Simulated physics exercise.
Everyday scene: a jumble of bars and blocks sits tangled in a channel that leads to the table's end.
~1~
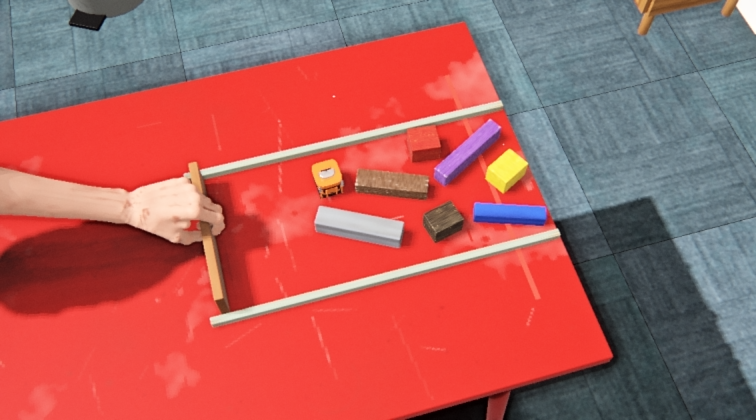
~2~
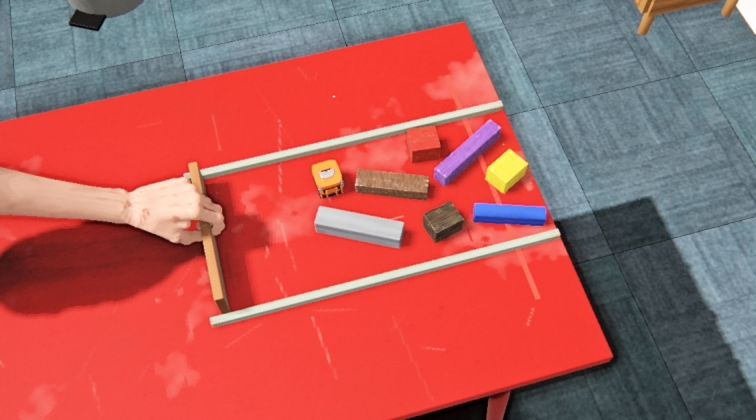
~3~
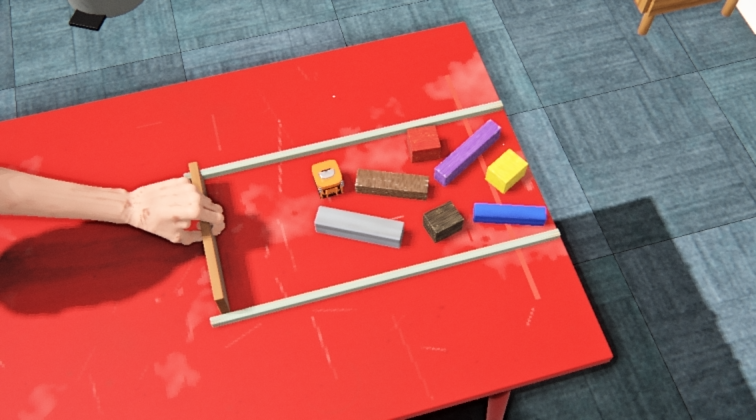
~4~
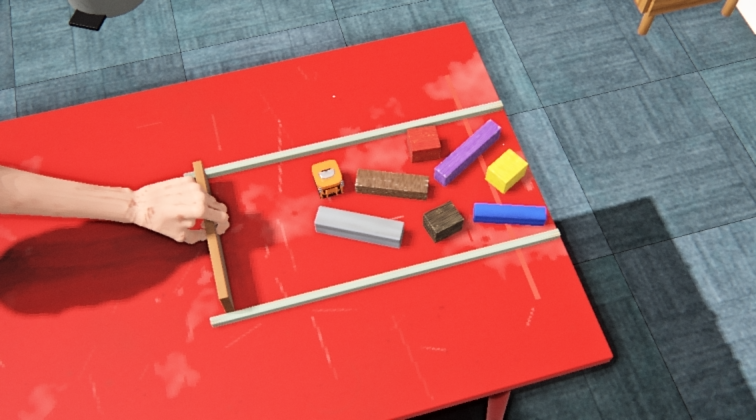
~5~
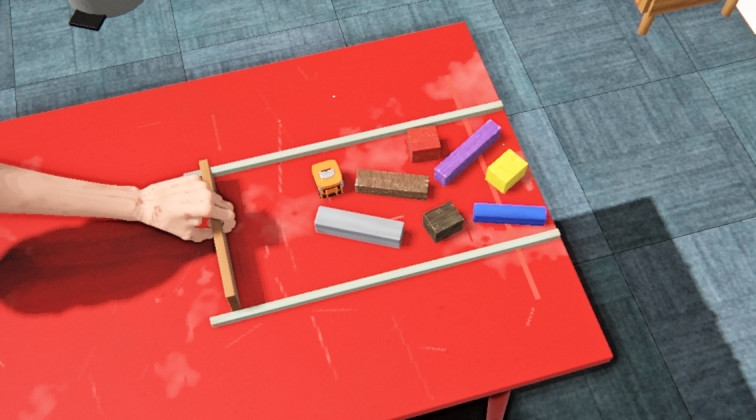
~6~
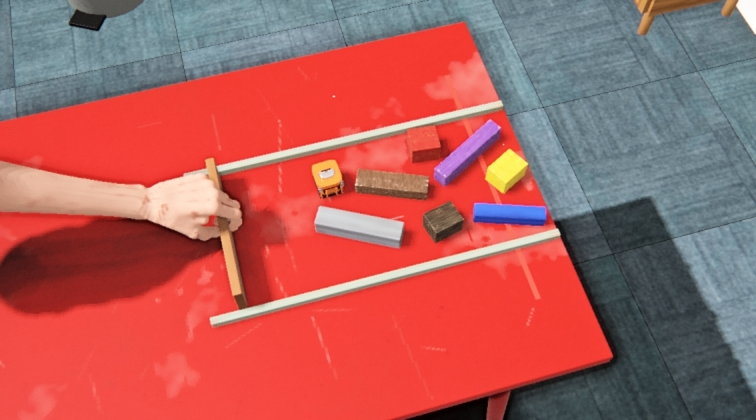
A hand slides a wooden board slightly right along a channel toward unmoving, jumbled blocks.
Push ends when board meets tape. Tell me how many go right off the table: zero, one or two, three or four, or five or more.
It sends over the edge three or four pieces.
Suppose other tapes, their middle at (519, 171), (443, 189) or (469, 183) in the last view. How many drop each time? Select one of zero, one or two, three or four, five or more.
The counts for the three tapes are 5 or more, no fall at all and either one or two.
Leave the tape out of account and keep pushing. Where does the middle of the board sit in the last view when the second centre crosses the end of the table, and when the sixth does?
The middle is at about (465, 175), later at about (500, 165).
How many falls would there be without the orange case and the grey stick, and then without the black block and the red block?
Falls come to 3 the first time and 3 the other time.
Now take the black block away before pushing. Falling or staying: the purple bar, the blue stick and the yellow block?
The purple bar: Drops. The blue stick: Drops. The yellow block: Drops.
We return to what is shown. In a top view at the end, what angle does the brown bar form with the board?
Angle: Close to 0 degrees.
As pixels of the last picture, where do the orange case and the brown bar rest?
Final spots - orange case (486, 134), brown bar (519, 172).
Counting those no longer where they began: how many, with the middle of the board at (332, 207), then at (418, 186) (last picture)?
2 by the first point, 7 by the second.
Early on, none off yet; yellow block at rest near (507, 171); blue stick at rest near (509, 215); purple bar at rest near (468, 153).
Finally, the number that fall off is three or four; lost, purple bar, blue stick and yellow block.
